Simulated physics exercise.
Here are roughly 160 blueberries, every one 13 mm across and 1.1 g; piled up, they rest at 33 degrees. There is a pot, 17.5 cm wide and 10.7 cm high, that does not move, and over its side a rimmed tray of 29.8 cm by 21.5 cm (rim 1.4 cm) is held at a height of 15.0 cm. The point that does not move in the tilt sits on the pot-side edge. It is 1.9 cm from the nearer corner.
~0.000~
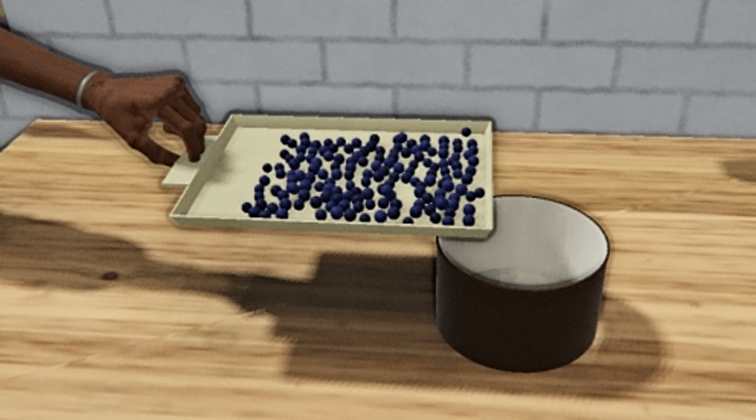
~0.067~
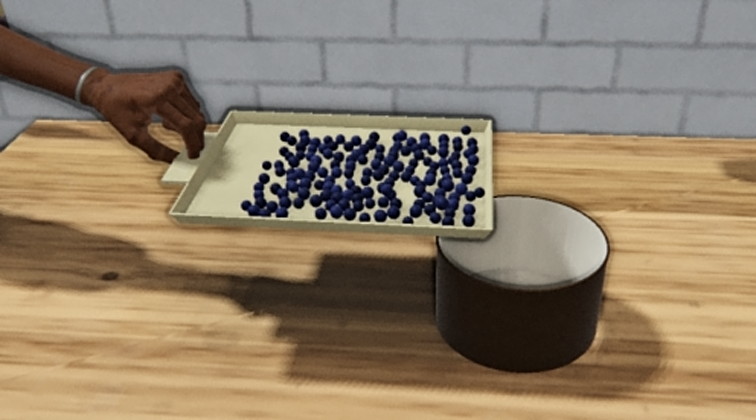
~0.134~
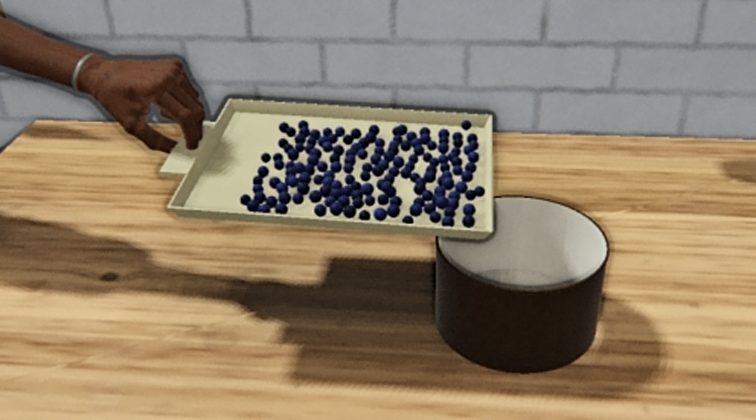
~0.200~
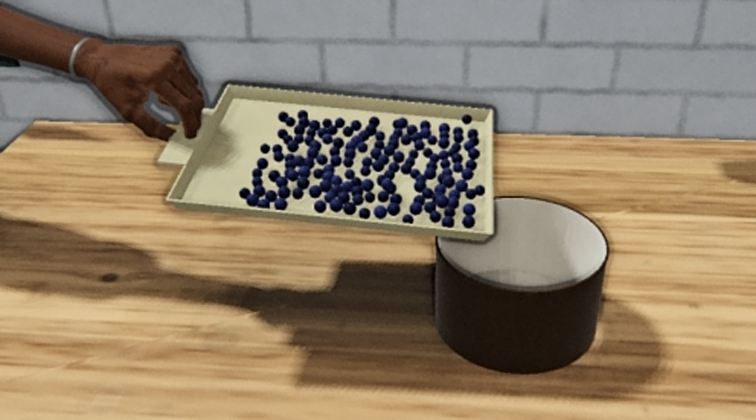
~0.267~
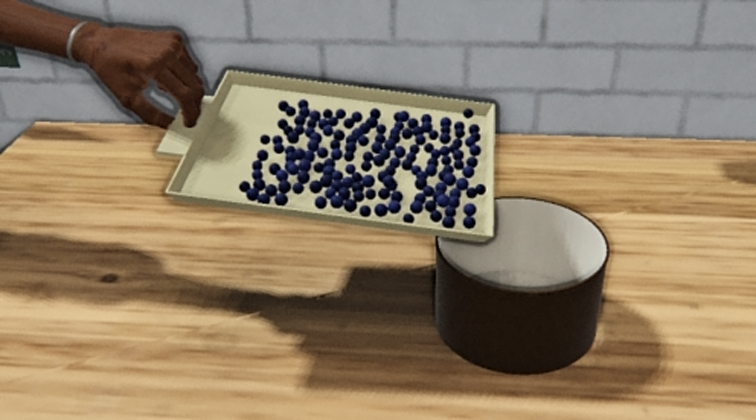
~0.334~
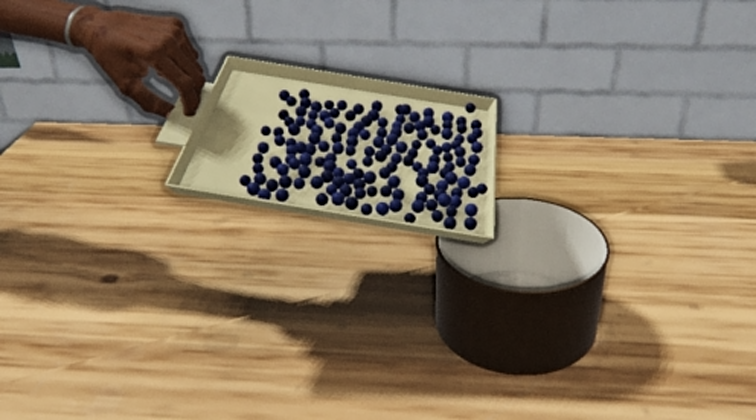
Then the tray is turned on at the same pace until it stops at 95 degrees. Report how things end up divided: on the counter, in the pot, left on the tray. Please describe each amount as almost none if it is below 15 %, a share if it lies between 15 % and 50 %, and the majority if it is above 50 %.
Counter: The greater amount; pot: A sizeable amount; tray: A minor amount.
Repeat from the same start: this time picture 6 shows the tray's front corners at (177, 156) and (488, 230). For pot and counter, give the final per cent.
Pot 80 % / counter 20 %.
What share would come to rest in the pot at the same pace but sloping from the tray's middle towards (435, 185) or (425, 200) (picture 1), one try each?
Some 80 and 70 per cent.
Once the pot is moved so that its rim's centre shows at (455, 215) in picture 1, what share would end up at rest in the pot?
I'd put it at around 0 per cent.
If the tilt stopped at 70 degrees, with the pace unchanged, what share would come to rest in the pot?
Near 40 %, then.
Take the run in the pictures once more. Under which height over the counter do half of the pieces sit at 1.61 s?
About 20 centimetres.
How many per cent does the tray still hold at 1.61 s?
Roughly 75 percent of the load, I'd say.
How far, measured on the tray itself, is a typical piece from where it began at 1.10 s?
By then it sits near 4 cm from where it began.
Then, at 1.10 s, tilt 52 degrees; the tray holds 100 %, the pot 0 %.
Then, at 1.61 s, tilt 77 degrees; the tray holds 75 %, the pot 0 %.
After 2.19 s, tilt 95 degrees; the tray holds 0 %, the pot 35 %.
At rest (2.7 s), counter 65 %, pot 35 %, tray 0 %.
